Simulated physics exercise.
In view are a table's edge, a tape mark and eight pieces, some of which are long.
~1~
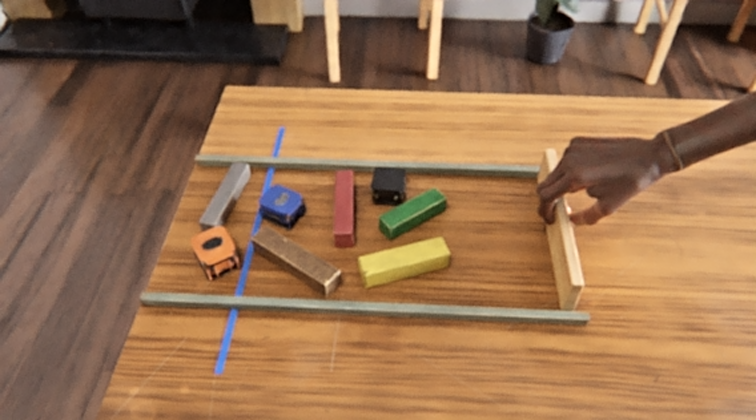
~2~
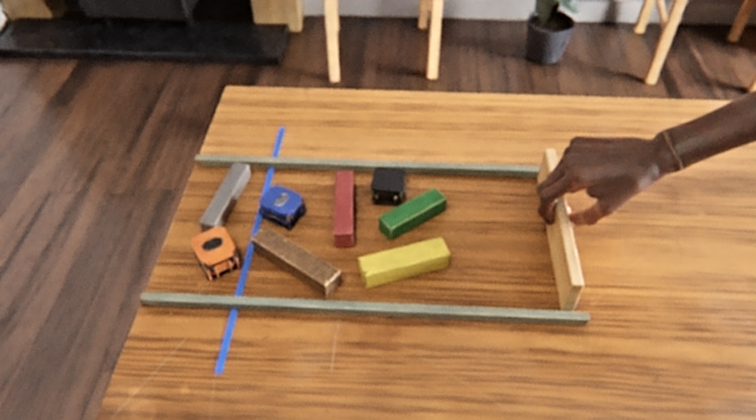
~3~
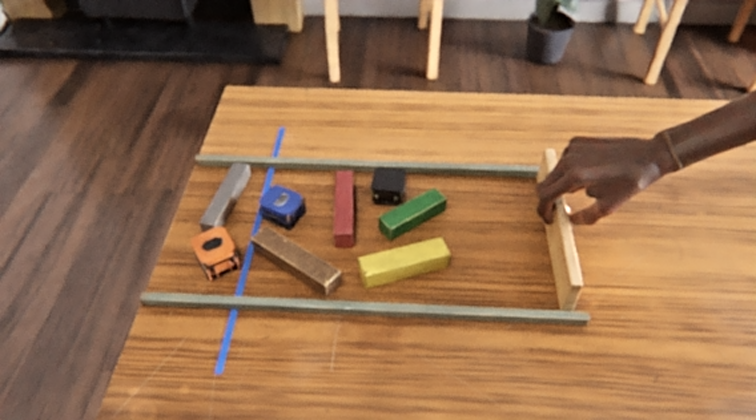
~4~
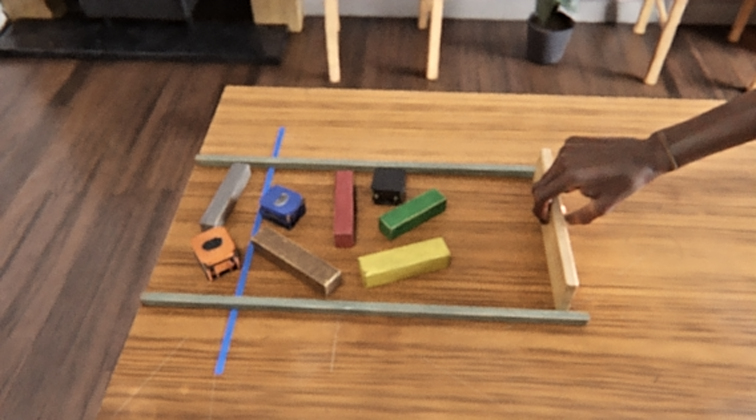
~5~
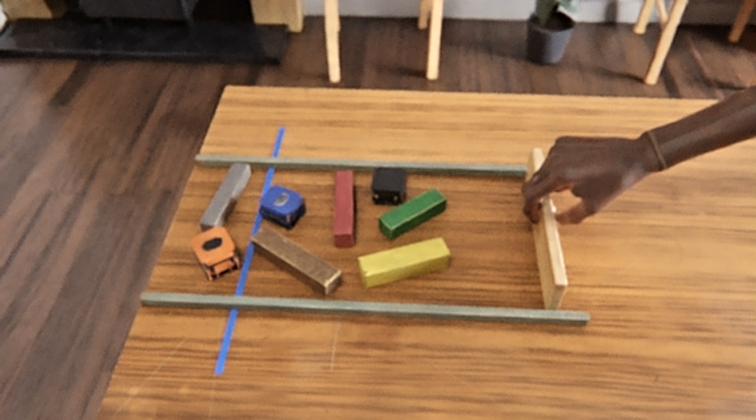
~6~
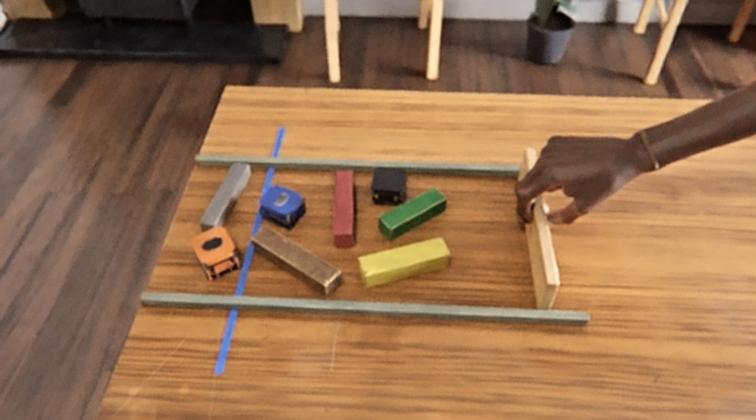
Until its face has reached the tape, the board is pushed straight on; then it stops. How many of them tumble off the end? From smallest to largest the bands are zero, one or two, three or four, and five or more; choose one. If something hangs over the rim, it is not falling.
The right band is one or two.
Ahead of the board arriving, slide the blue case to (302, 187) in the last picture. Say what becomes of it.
It stays put.
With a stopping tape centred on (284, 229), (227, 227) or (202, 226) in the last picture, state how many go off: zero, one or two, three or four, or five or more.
Per place, in order: None; three or four; five or over.
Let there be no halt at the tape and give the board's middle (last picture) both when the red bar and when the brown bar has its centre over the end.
First it's close to (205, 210), next close to (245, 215).
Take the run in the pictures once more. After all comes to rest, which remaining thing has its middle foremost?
Brown bar.
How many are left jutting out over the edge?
That'd be 1.
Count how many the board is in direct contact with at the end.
It touches 3.
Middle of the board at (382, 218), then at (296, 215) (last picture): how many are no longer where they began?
5 and 8.
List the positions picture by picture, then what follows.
In the first picture, grey bar (226, 198); orange case (215, 253); blue case (282, 207); board (558, 225); tape (256, 228).
In the second picture, orange case (215, 253); yellow bar (404, 263).
In the third picture, blue case (282, 207); board (557, 225).
In the fourth picture, grey bar (226, 198); black case (388, 187).
In the fifth picture, orange case (215, 253); brown bar (295, 260).
In the sixth picture, grey bar (226, 198); orange case (215, 253); blue case (282, 207); board (536, 224); tape (256, 228).
Soon after, none off yet; grey bar at rest near (226, 198); orange case at rest near (215, 253); blue case at rest near (282, 207).
In the end, the number that fall off is one or two; gone, orange case and grey bar.
